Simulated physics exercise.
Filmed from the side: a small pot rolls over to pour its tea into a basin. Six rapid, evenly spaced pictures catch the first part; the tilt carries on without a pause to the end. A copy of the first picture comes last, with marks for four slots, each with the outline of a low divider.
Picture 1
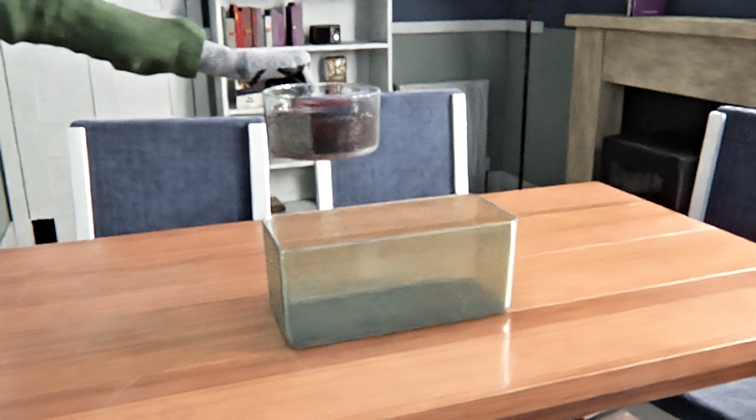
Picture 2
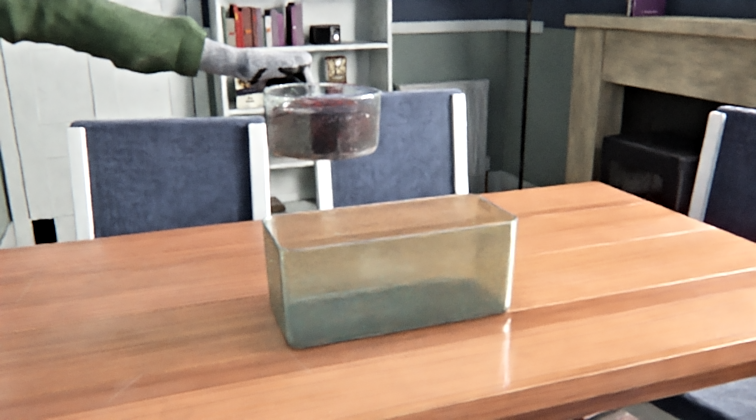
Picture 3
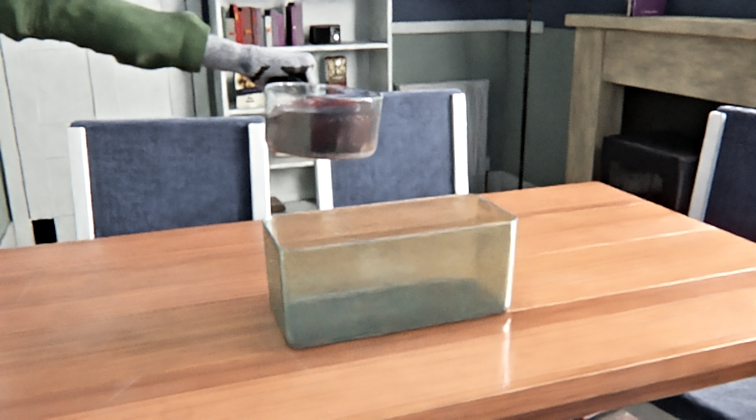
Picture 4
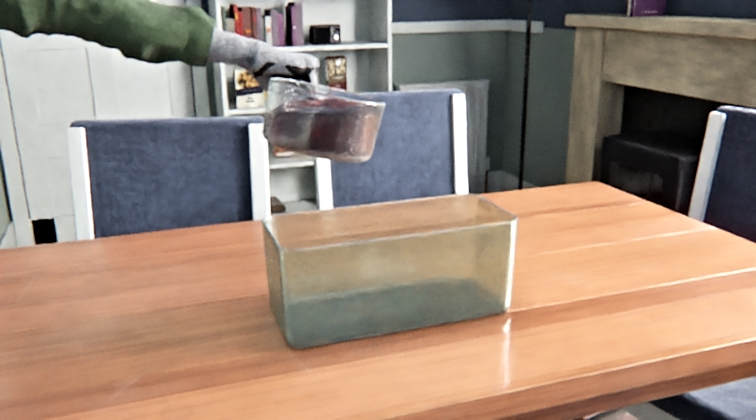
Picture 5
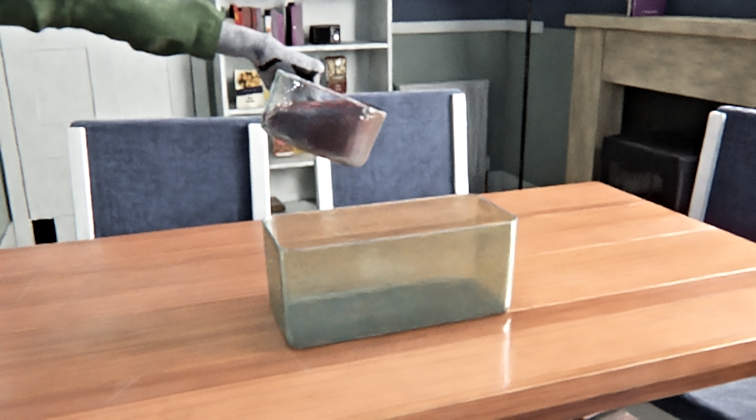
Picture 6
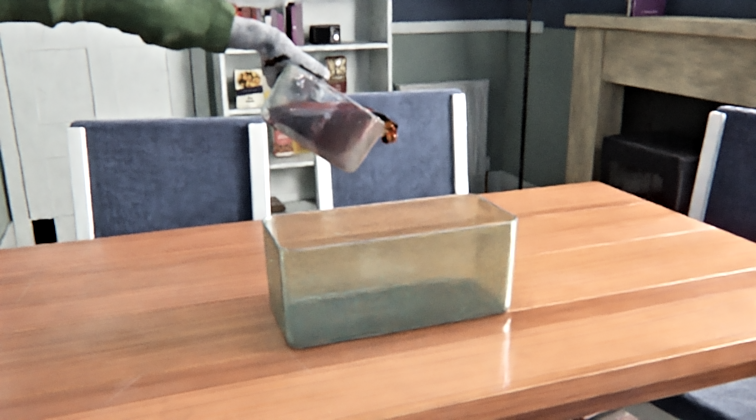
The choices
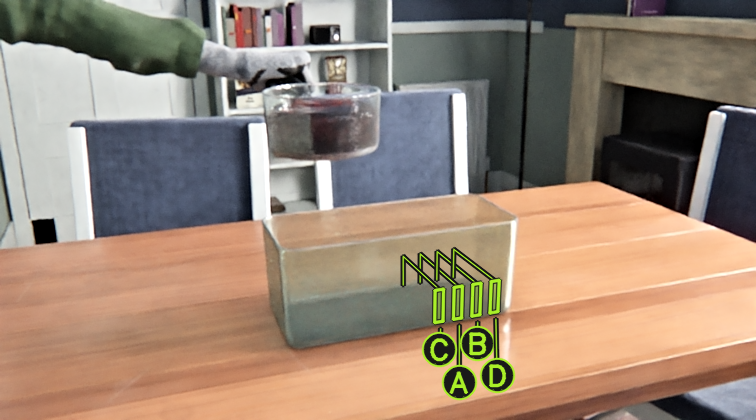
A gloved hand tilting a small glass pot of dark tea rightward above a clear basin, tea just emerging over the lip.
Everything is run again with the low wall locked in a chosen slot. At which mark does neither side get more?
Slot C does it best.
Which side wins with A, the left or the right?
More ends on the left.
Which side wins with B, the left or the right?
The left side.
On the marked copy, A at (459, 325); B at (477, 322); C at (440, 328); D at (495, 318).
With A, about 77 % ends left of the wall and 22 % right of it.
With B, about 96 % ends left of the wall and 3 % right of it.
With C, about 43 % ends left of the wall and 56 % right of it.
With D, about 93 % ends left of the wall and 6 % right of it.
